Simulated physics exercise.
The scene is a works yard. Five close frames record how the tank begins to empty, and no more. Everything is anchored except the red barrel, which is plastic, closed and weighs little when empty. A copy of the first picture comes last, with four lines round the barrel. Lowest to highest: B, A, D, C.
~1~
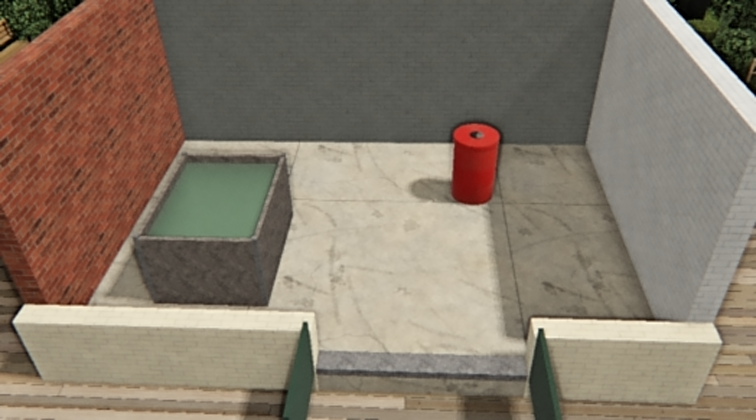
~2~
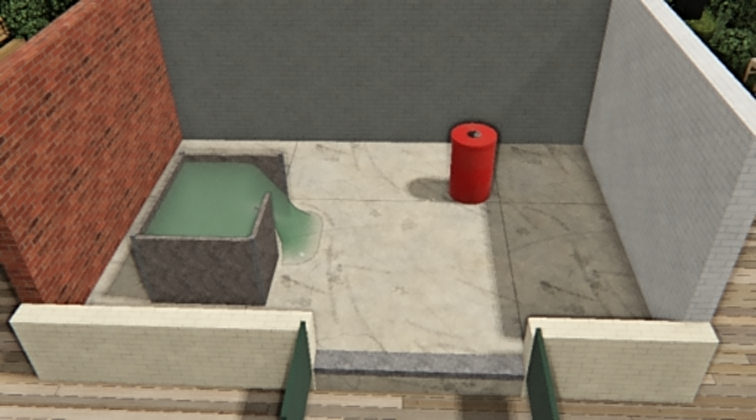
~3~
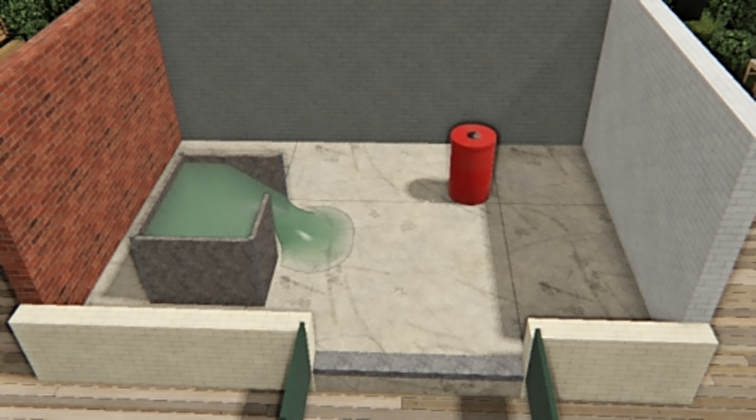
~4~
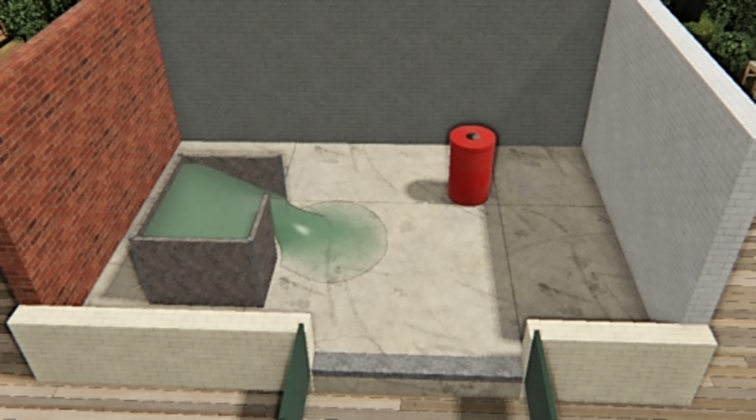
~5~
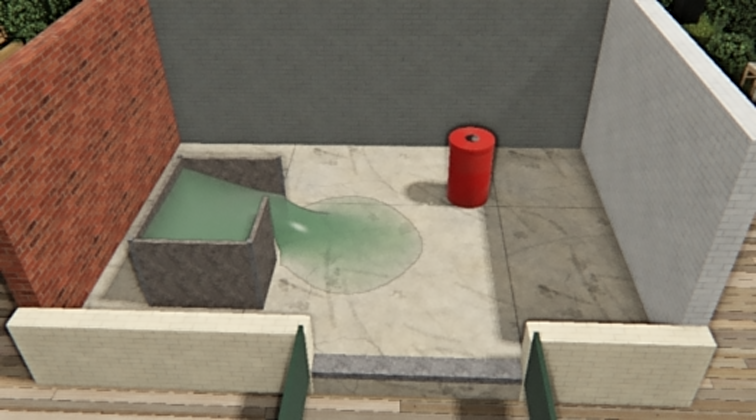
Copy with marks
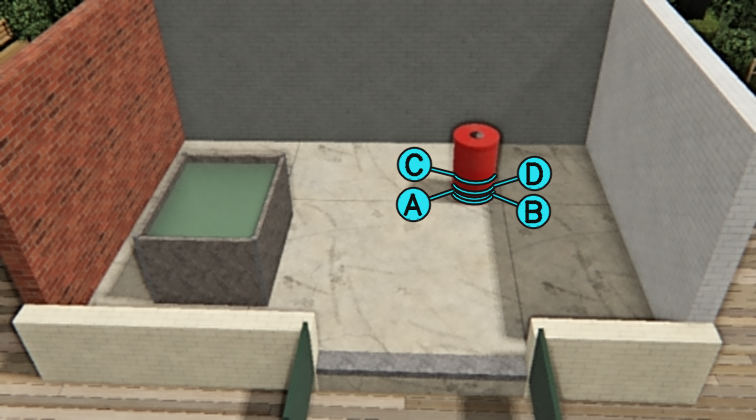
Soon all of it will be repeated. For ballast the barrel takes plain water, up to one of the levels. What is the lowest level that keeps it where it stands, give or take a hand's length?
Mark C.
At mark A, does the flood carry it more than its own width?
Yes.
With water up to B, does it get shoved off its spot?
Yes.
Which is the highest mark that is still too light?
Here it is mark D.
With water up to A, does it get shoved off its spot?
Yes, it does.
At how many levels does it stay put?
One.
On the marked copy, A at (474, 199); B at (473, 202); C at (475, 183); D at (474, 193); from the bottom up B, A, D, C.
With A, it is pushed about twice its own width away.
With B, it is pushed about 3 times its own width away.
With C, it shifts by a finger or two and stays.
With D, it is pushed about its own width away.
